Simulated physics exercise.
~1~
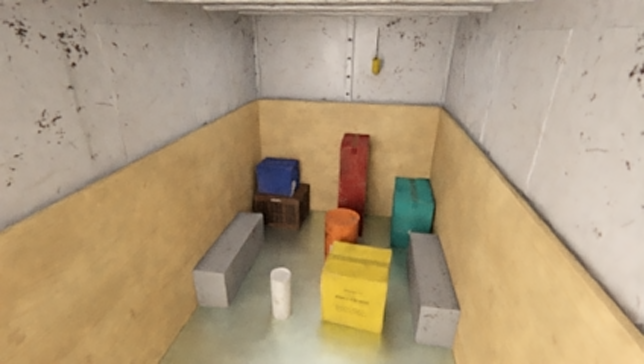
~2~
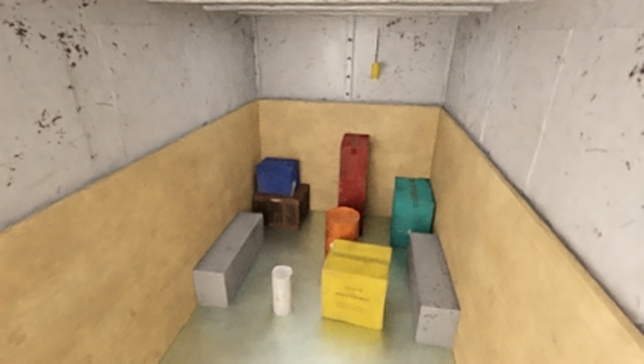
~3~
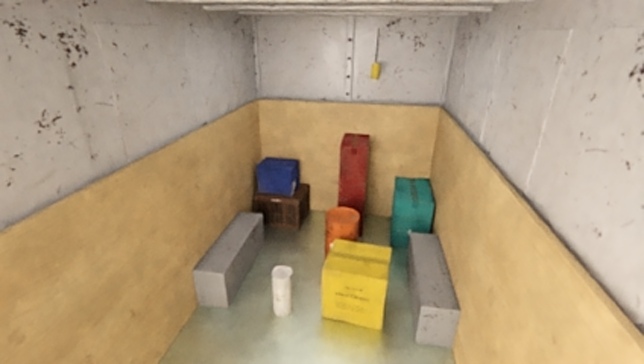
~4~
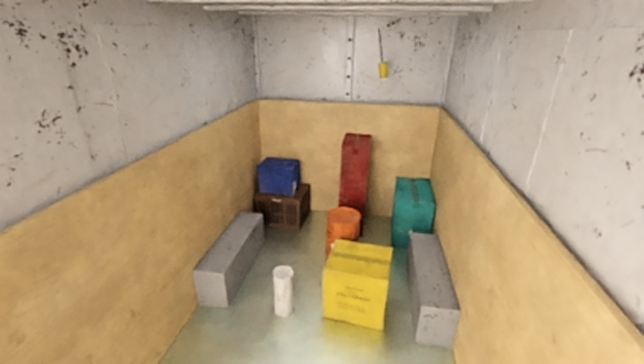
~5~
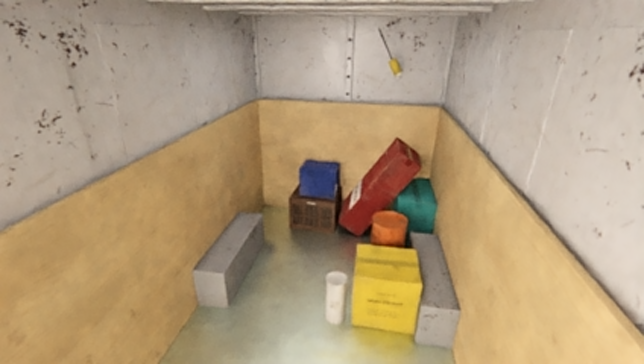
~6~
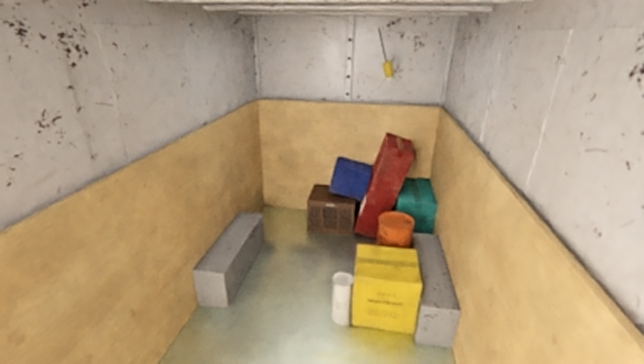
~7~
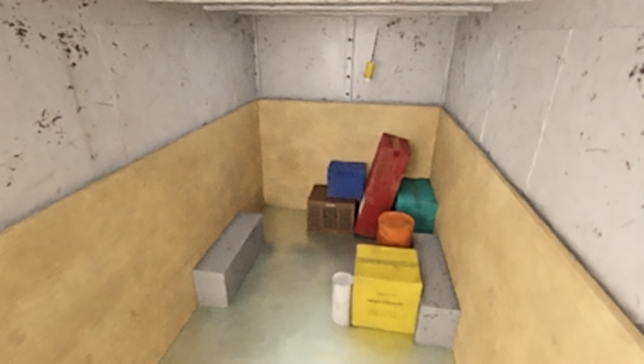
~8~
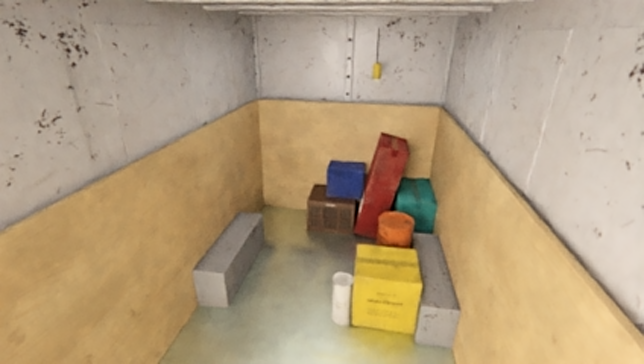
The boxes, drum and canister slide right, leaving the red box leaning among the cargo.
